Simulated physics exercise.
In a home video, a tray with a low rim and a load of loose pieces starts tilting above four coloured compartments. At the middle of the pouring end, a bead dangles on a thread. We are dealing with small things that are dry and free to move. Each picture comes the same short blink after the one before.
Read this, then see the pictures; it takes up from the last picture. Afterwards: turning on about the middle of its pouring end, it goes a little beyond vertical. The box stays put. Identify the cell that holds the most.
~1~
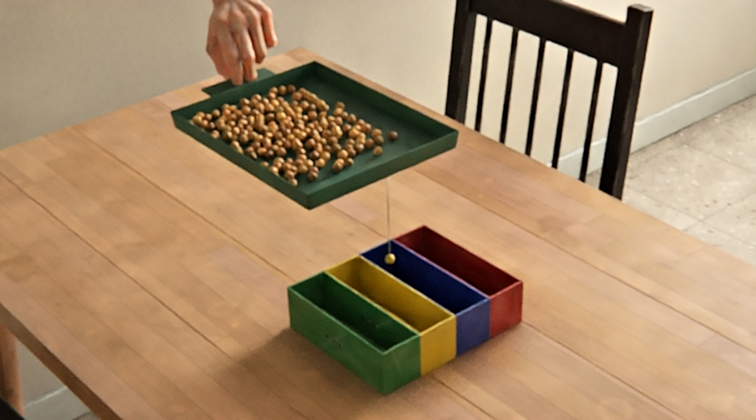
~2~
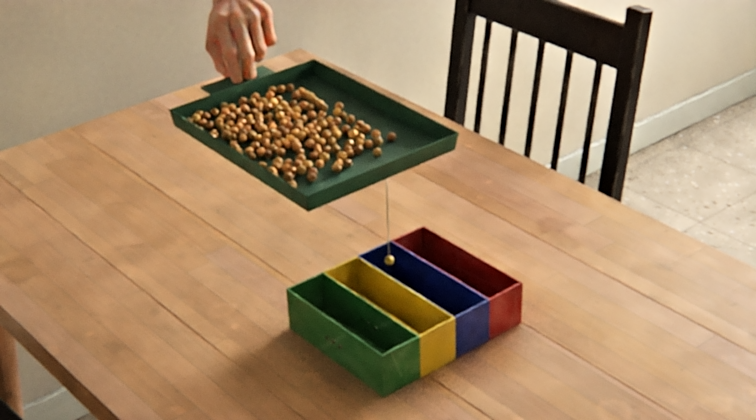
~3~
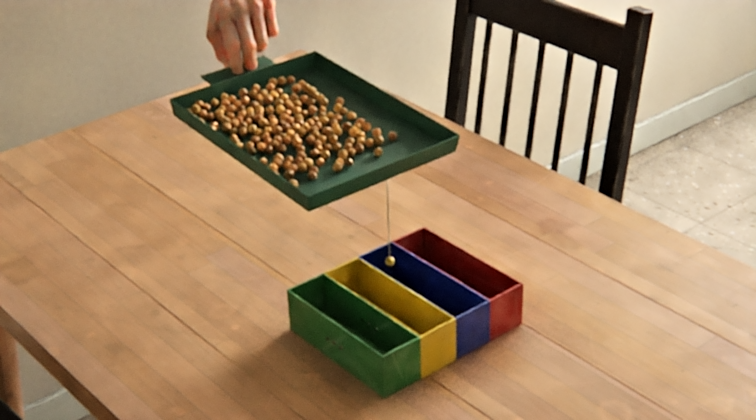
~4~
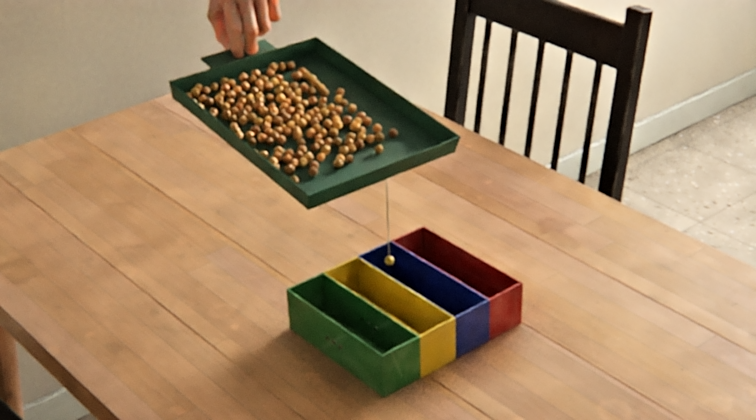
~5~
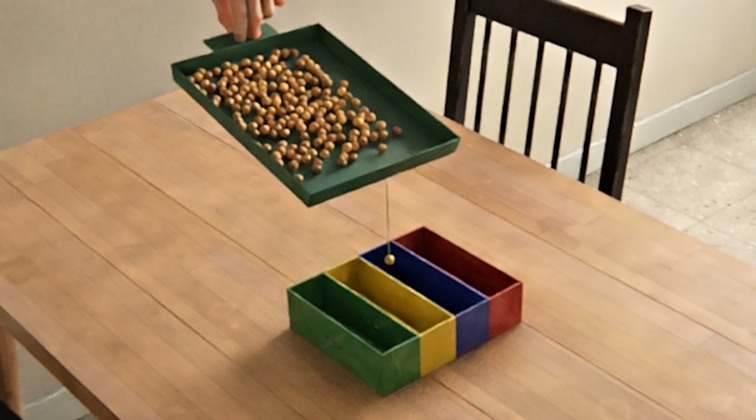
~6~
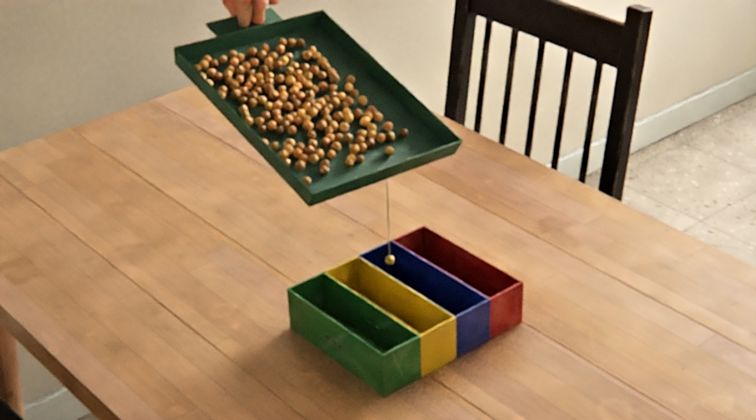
The red cell holds the most.
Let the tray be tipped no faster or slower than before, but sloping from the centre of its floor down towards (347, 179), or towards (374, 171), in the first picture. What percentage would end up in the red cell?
Lab note: Try one about 0 %, try two 20 %.
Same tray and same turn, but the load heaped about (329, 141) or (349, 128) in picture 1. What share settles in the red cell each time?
In order, 30 per cent then 40 per cent.
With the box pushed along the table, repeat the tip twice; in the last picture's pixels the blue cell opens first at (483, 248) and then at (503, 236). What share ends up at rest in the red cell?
Roughly 0 per cent, and 0 per cent.
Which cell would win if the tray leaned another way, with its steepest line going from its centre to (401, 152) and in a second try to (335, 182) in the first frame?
The first try: The cell in red. The second: Green.
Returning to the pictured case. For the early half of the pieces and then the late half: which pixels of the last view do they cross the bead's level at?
Around (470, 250) and then (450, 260).
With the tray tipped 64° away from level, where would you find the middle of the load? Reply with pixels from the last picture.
The middle of the load sits near (404, 157).
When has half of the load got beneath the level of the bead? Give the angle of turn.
That happens at close to 105 degrees.
Soon, tray tipped steeply; most on the tray; a stray few in the red cell; a stray few in the yellow cell; a stray few in the green cell; a stray few in the blue cell; a small part falling or outside the box.
A while on, tray tipped past a quarter turn; about a quarter on the tray; about a quarter in the red cell; a small part in the blue cell; a small part in the yellow cell; a stray few in the green cell; about a third falling or outside the box.
Towards the end, tray tipped past a quarter turn; about a third in the red cell; about a quarter in the blue cell; a small part in the yellow cell; a stray few in the green cell; about a quarter falling or outside the box.
Finally, tray tipped past a quarter turn; about a third in the red cell; about a quarter in the blue cell; a small part in the yellow cell; a stray few in the green cell; about a quarter outside the box.
